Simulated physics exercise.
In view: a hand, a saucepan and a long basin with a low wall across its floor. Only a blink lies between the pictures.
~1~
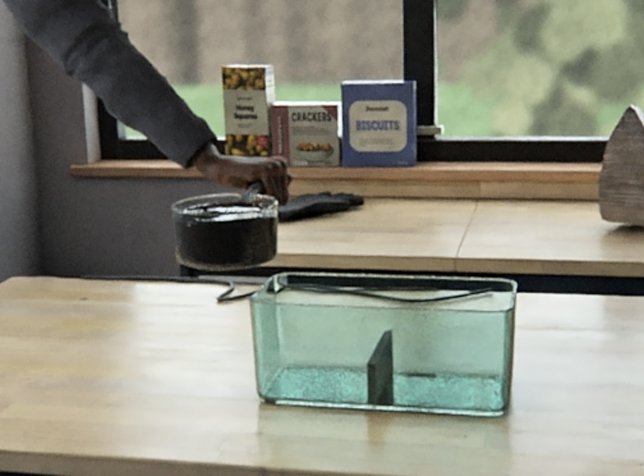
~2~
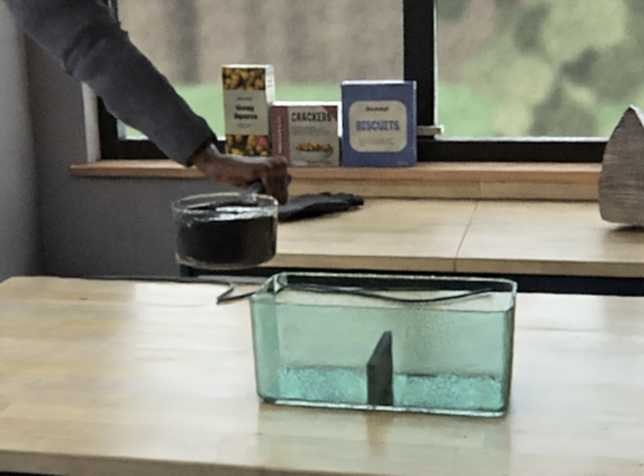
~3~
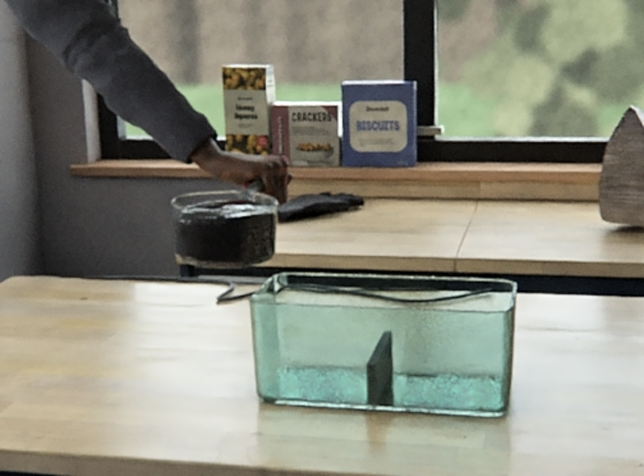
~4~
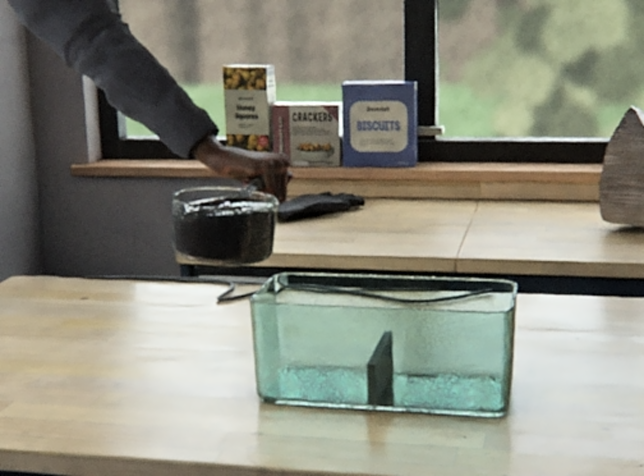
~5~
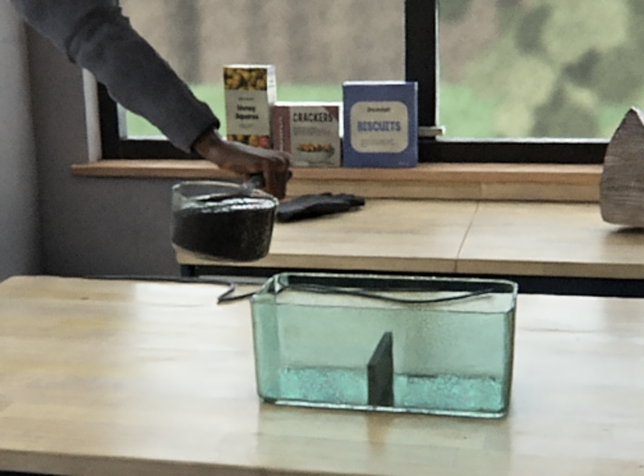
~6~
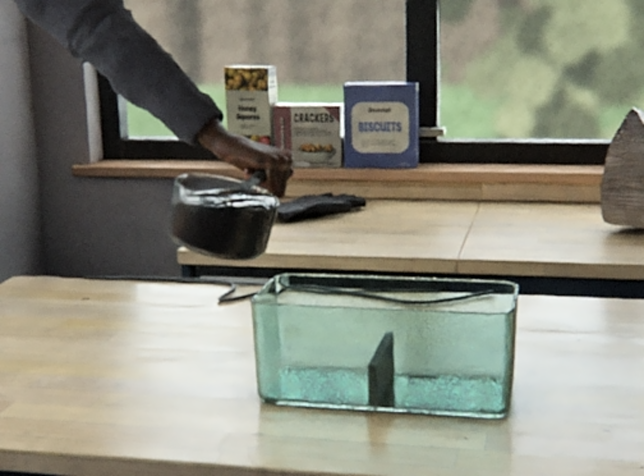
A hand gradually tilts a saucepan of dark liquid beside a long greenish basin.
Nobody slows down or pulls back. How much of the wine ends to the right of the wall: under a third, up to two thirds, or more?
The share right of the wall is not even a third.
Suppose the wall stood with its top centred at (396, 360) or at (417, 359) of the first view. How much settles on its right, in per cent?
Roughly 20 per cent, and 10 per cent.
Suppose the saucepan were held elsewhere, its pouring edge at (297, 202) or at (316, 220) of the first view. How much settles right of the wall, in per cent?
The first gives 70 %, the second 85 %.
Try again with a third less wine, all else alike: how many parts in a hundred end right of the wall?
About 5 per cent.
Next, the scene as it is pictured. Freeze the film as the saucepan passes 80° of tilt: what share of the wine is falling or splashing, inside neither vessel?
About 40 per cent.
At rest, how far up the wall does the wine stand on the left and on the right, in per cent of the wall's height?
Left about 50, right about 20.
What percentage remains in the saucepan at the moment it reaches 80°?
Near 50 %.
A moment on, the saucepan is tipped on its side and 51 per cent is still to pour, 11 is left of the wall and 0 right of it.
Next, the saucepan is tipped right over and 5 per cent is still to pour, 59 is left of the wall and 24 right of it.
Then the saucepan is tipped right over and 0 per cent is still to pour, 75 is left of the wall and 24 right of it.
Later the saucepan is tipped right over and 0 per cent is still to pour, 74 is left of the wall and 25 right of it.
At rest 74 per cent lies left of the wall, 25 right of it and 1 outside.
